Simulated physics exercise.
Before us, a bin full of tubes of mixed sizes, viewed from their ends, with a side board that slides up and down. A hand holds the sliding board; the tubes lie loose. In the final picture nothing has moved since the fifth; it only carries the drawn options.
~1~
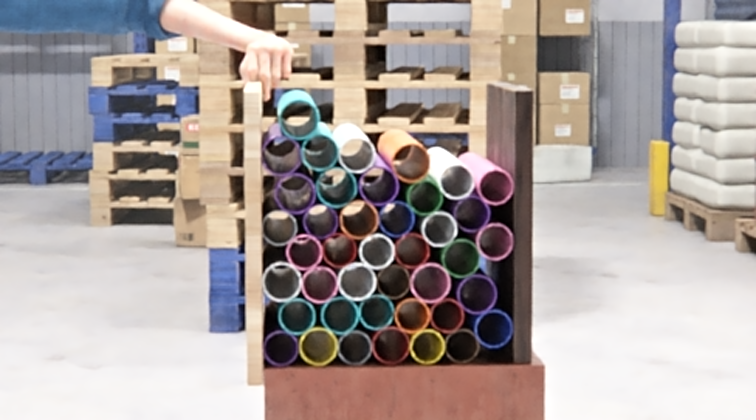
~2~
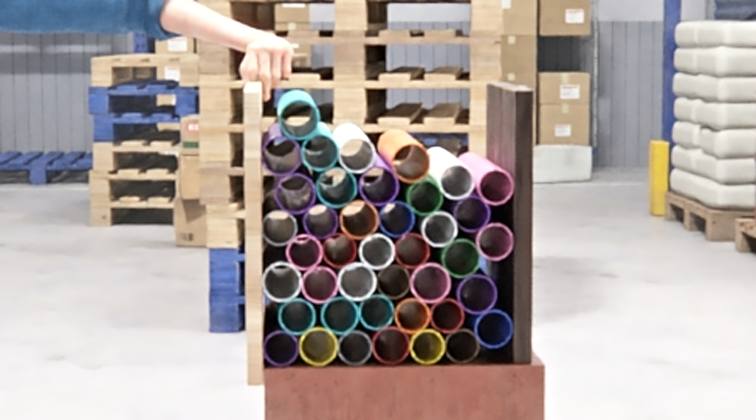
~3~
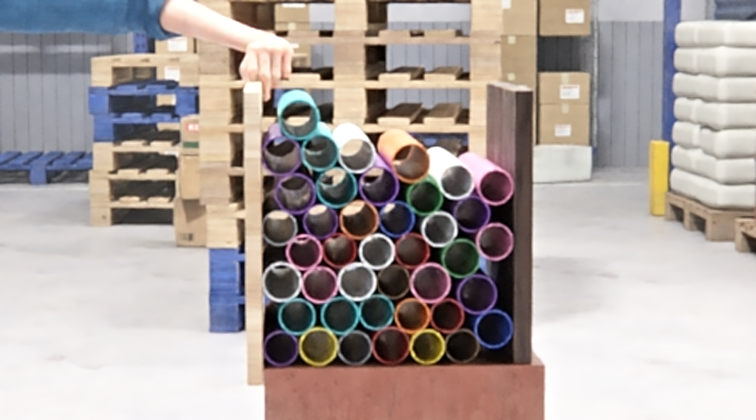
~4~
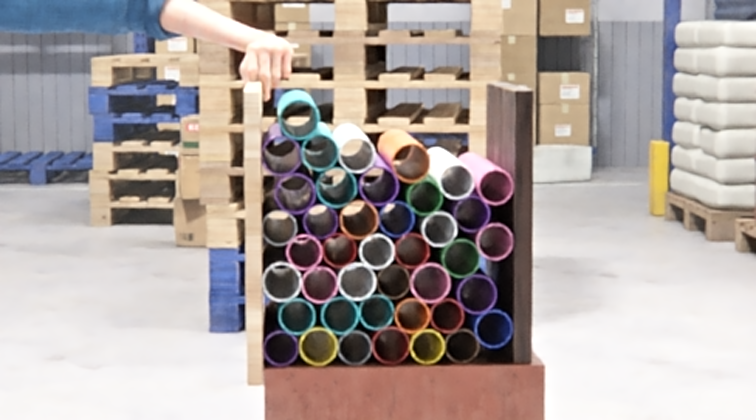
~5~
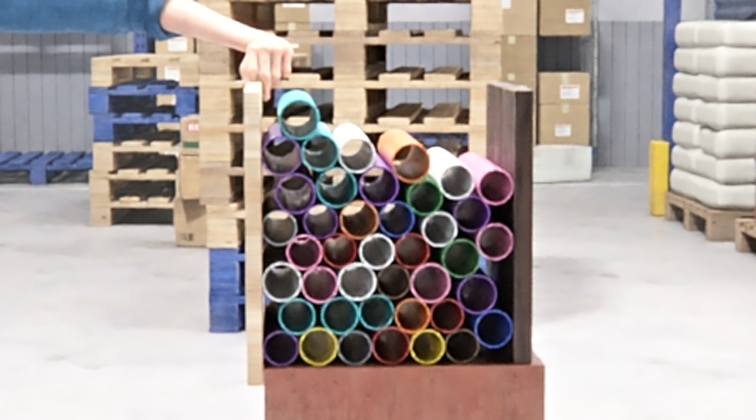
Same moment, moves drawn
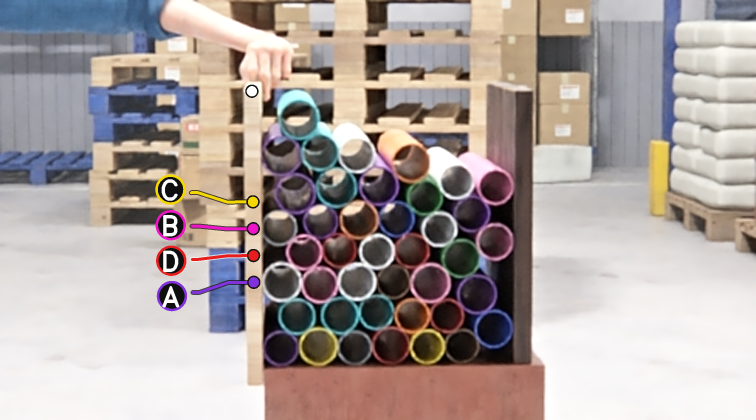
Nothing visibly moves, neither the hand gripping the top of the pale board at the bin's left side nor the tubes, and the camera stays still. Seen end-on in a warehouse, purple, turquoise, white, pink, orange and other coloured tubes lie stacked between that board and a dark upright on the right, above a reddish base. Wooden and blue pallets, cardboard boxes and white wrapped sacks stand behind.
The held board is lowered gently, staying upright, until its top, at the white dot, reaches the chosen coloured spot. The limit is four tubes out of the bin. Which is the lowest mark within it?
It can be let down to D.
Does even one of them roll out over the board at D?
Yes.
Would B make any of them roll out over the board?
Yes.
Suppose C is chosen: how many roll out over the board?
It comes to two.
On the marked copy, A at (254, 282); B at (253, 229); C at (253, 202); D at (254, 255); the white dot at (252, 91).
Taking D. A third of the way, top of the board (261, 162).
Two thirds of the way, top of the board (261, 241).
When it is over, top of the board (261, 255), two out over the board.
As for the rest, A five out over the board; B two out over the board; C two out over the board.
